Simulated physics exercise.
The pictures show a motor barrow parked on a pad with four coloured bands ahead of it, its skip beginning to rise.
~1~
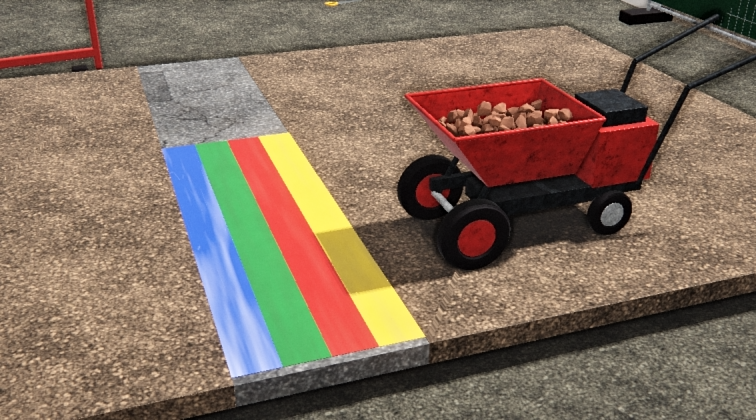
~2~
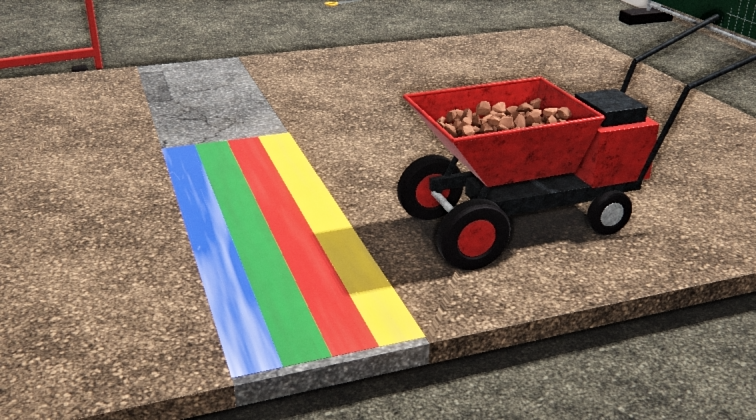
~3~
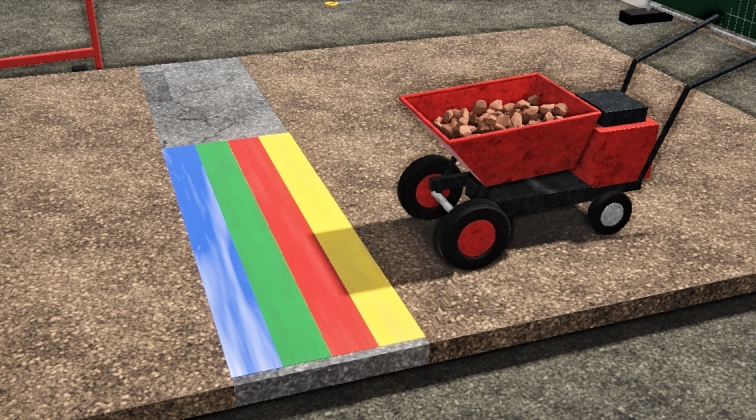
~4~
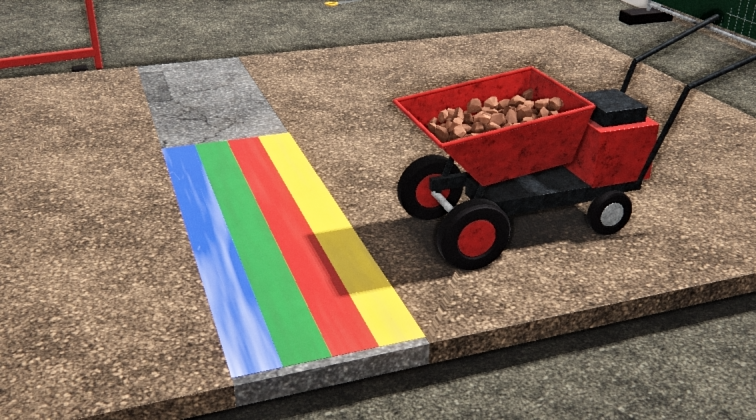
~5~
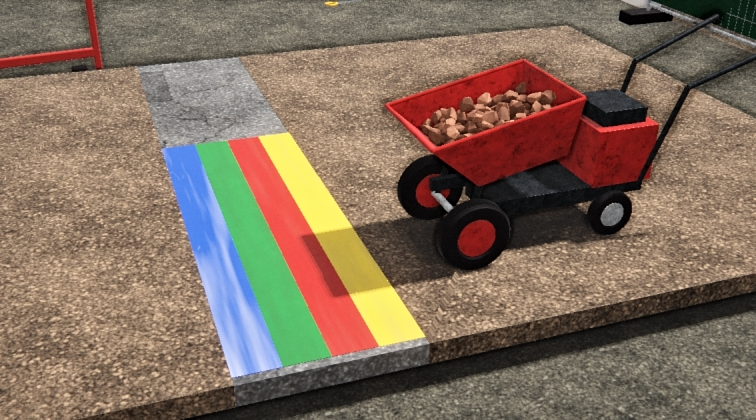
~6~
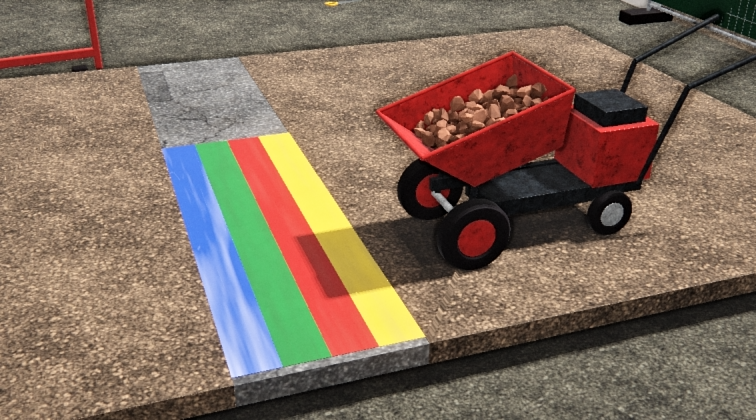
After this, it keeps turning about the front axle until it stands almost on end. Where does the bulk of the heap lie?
The red strip carries the most.
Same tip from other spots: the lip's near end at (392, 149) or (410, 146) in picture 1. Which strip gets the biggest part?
First the strip in green, then the green strip.
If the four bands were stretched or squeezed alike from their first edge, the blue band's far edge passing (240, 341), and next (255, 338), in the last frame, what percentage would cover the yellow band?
The first gives 20 %, the second 20 %.
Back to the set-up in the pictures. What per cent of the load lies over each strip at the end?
About: Yellow strip 20, red strip 40, green strip 20, blue strip 10 per cent.
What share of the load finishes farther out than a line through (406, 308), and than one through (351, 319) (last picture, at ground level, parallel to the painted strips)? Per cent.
Near 90 % and 60 %.
Soon, skip tipped steeply; all in the skip.
A while on, skip tipped right over; nearly all in the skip; a stray few over the yellow strip; a small part over the red strip; a stray few falling.
Towards the end, skip tipped right over; about a quarter in the skip; a small part over the yellow strip; about a third over the red strip; about a quarter over the green strip; a small part over the blue strip.
Finally, skip tipped right over; a small part in the skip; about a quarter over the yellow strip; about a third over the red strip; about a quarter over the green strip; a small part over the blue strip; a stray few off the paint.
